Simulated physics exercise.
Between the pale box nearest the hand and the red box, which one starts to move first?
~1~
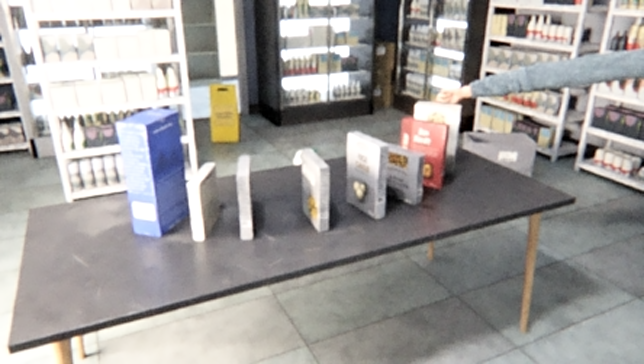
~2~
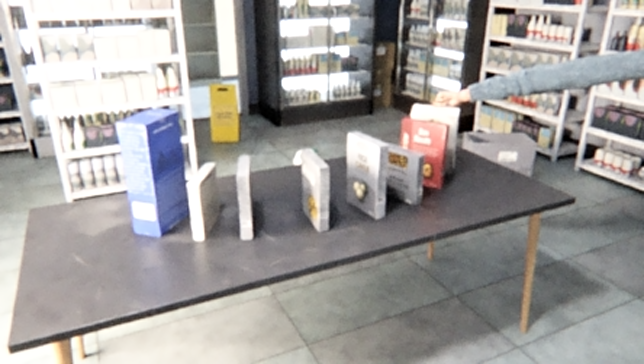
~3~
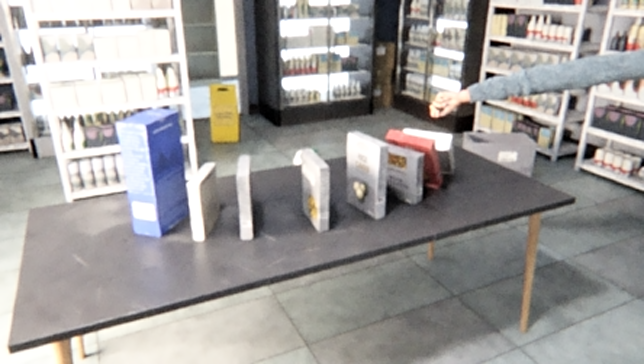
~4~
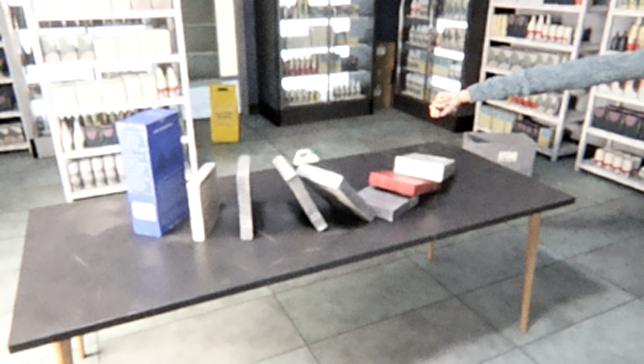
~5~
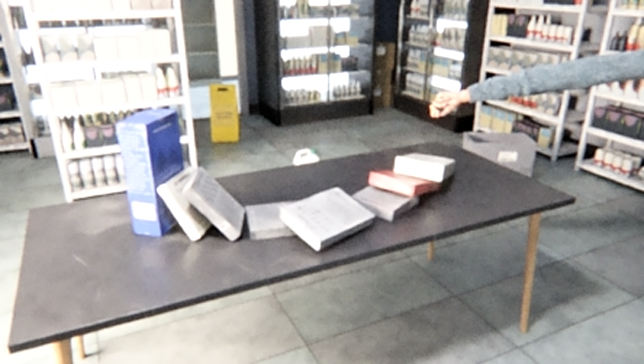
The pale box nearest the hand starts to move first, leaning while the red box is still upright. The red box tips only after that.
